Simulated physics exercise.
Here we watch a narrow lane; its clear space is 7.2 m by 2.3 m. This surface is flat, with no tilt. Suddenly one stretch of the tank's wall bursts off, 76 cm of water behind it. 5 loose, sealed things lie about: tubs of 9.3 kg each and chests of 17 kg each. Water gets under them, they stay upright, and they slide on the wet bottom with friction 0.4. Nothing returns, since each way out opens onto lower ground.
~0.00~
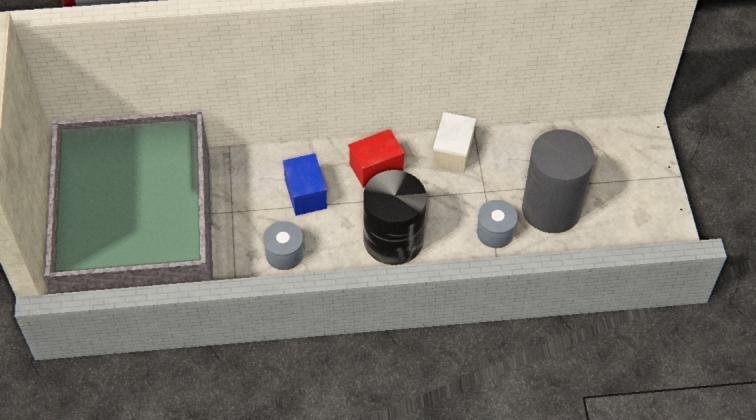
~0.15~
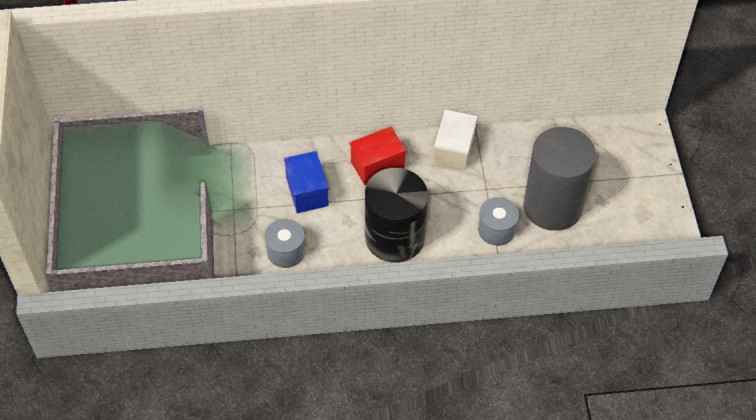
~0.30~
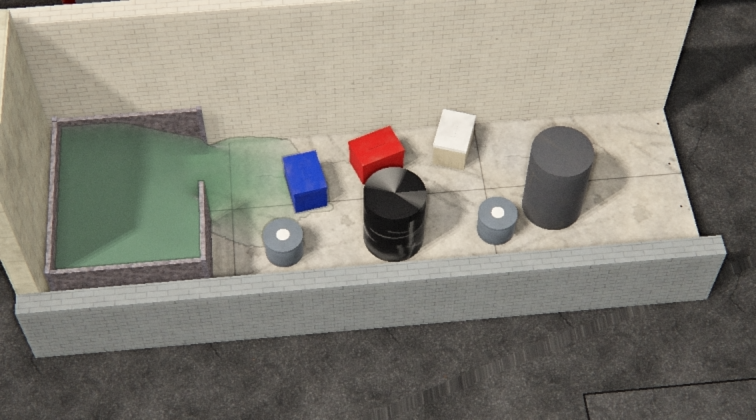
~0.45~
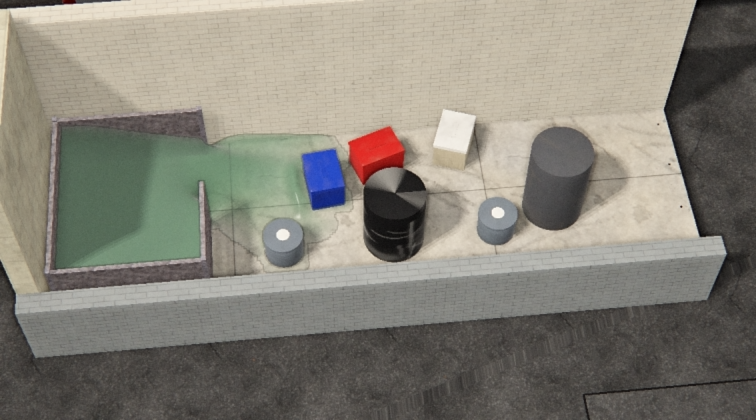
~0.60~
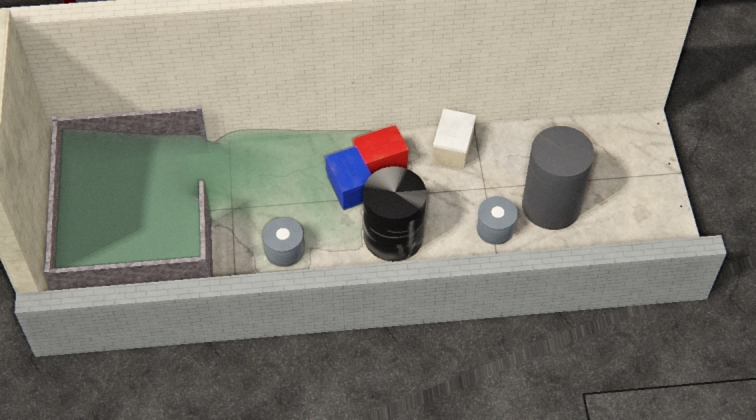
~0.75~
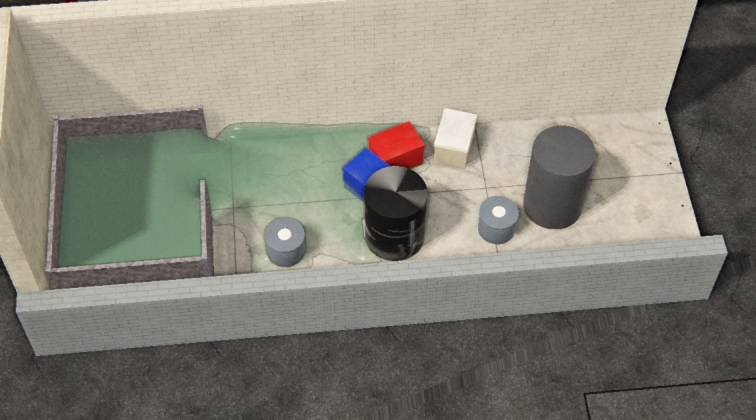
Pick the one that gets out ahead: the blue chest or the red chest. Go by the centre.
It is the red one that gets out ahead.
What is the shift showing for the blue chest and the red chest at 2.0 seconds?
About 250 cm and 250 cm, respectively.
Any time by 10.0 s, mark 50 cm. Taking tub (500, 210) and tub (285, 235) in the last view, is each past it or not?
First above it, second below it.
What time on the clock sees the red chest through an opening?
At roughly 2.5 seconds.
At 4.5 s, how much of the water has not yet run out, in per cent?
Roughly 70 percent.
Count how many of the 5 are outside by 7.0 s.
3.
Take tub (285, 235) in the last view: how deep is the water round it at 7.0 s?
About 5 cm.
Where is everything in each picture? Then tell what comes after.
The blue chest at (304, 175) rests on the ground; the red chest at (376, 149), on the bottom; water covers 3.1 m2; 0 of 5 have shifted, in the first frame.
The blue chest at (306, 173), on the bottom; the red chest at (378, 146), on the bottom; 3.7 m2 under water; 0 of 5 have shifted, in the second frame.
The blue chest at (305, 172) rests on the ground; the red chest at (376, 146), on the bottom; water covers 4.5 m2; 0 of 5 have shifted, in the third frame.
The blue chest at (323, 170), on the bottom, 22 cm from its start; the red chest at (376, 146), on the bottom; water covers 5.1 m2; 1 of 5 have shifted, in the fourth frame.
The blue chest at (350, 169) rests on the ground, 53 cm from its start; the red chest at (381, 144) rests on the ground, 5 cm from its start; 6.0 m2 under water; 2 of 5 have shifted, in the fifth frame.
The blue chest at (371, 171), on the bottom, 76 cm from its start; the red chest at (396, 141) rests on the ground, 23 cm from its start; water covers 6.6 m2; 2 of 5 have shifted, in the sixth frame.
After 2.0 s the blue chest is near (509, 190), 2.4 m from its start, afloat; the red chest is near (567, 125), 2.3 m from its start, afloat; 0 of 5 are out; 3 afloat.
After 4.5 s the blue chest is near (505, 237), 2.4 m from its start, afloat; the red chest has gone out (at 2.5 s); 3 of 5 are out; 1 afloat.
After 7.0 s the blue chest is near (524, 238), 2.6 m from its start, afloat; the red chest has gone out (at 2.5 s); 3 of 5 are out; 1 afloat.
After 10.0 s the blue chest is near (602, 234), 3.5 m from its start, aground; the red chest has gone out (at 2.5 s); 3 of 5 are out; 0 afloat.
